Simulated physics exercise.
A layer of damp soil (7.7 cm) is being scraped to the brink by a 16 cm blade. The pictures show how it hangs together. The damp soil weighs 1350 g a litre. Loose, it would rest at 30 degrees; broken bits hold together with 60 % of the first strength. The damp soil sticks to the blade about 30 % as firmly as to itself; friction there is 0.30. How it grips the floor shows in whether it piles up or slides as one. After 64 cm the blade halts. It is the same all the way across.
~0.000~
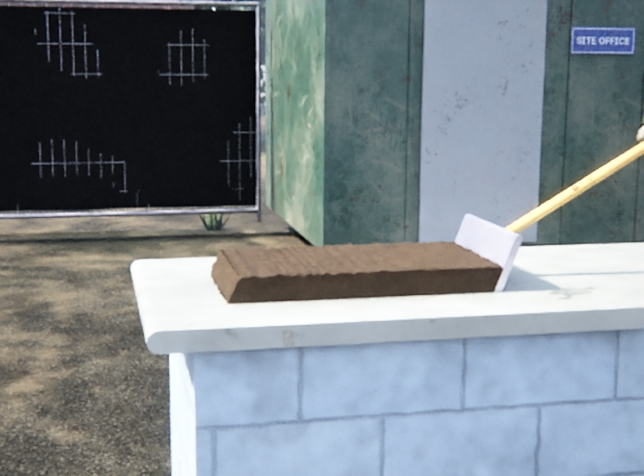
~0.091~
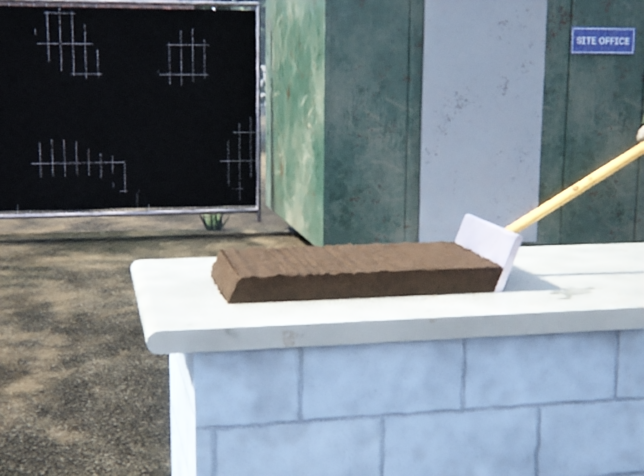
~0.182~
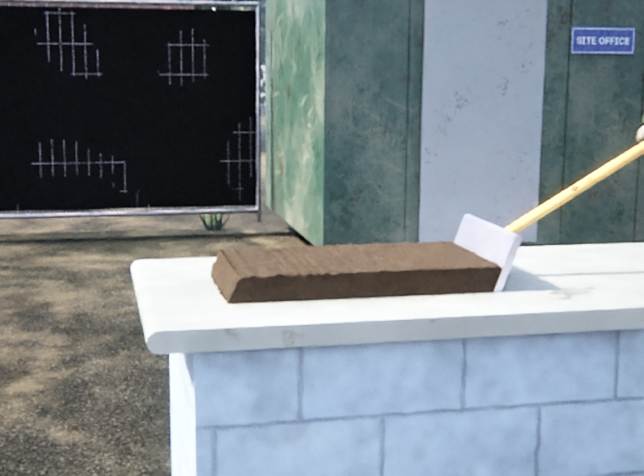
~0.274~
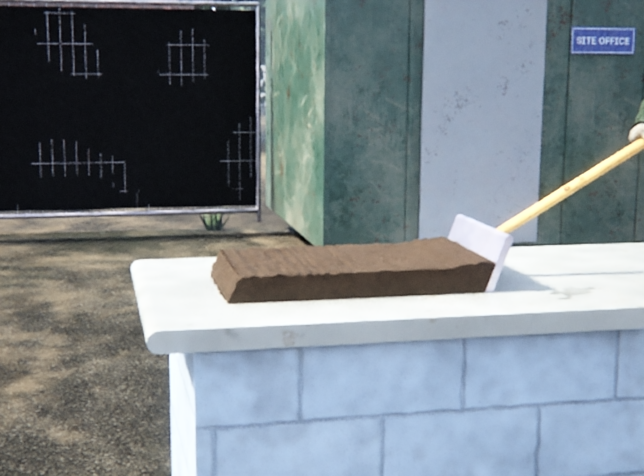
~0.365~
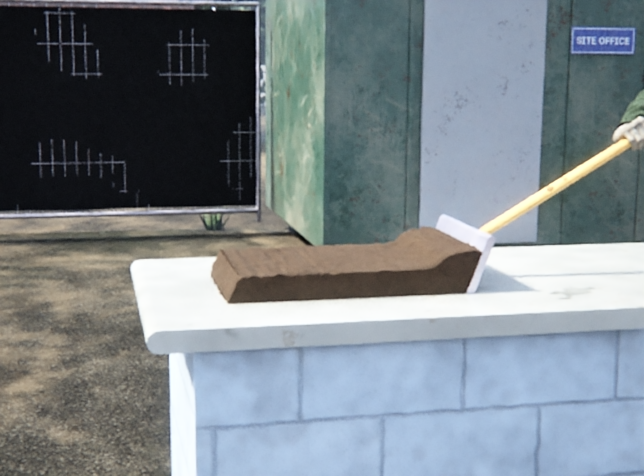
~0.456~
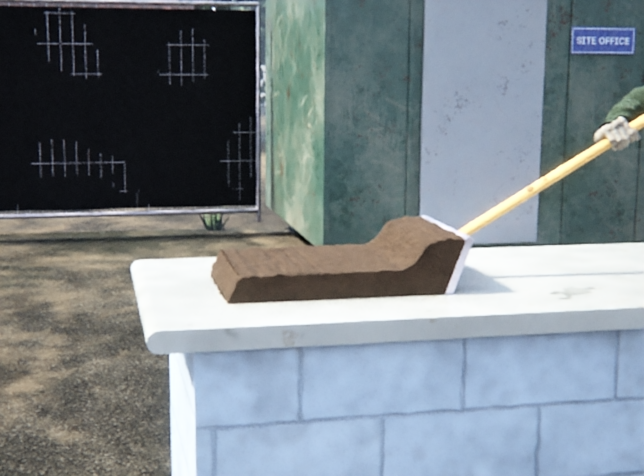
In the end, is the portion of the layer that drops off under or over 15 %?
The portion of the layer that drops off is under 15 %.
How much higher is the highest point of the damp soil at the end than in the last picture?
Some 10 cm.
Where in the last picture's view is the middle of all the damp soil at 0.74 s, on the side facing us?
At about (336, 269).
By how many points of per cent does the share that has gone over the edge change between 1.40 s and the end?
About 0 %.
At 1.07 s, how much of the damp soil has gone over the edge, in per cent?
Near 0 %.
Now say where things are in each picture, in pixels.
Foot of the blade at (494, 292), not yet moved; leading edge of the damp soil at (229, 303), piled 7.3 cm high, in the first frame.
Foot of the blade at (494, 292), not yet moved; leading edge of the damp soil at (229, 303), piled 7.3 cm high, in the second frame.
Foot of the blade at (494, 292), moved 2 mm; leading edge of the damp soil at (229, 303), piled 7.3 cm high, in the third frame.
Foot of the blade at (485, 293), moved 2.9 cm; leading edge of the damp soil at (229, 303), piled 8.9 cm high, in the fourth frame.
Foot of the blade at (467, 294), moved 8.5 cm; leading edge of the damp soil at (229, 303), piled 12 cm high, in the fifth frame.
Foot of the blade at (445, 294), moved 15 cm; leading edge of the damp soil at (229, 303), piled 16 cm high, in the sixth frame.
After 0.74 s, 0 % has gone over the edge.
After 1.07 s, 0 % has gone over the edge.
After 1.40 s, 0 % has gone over the edge.
After 1.73 s, 0 % has gone over the edge.
After 1.83 s, at the end, 0 % has gone over the edge.
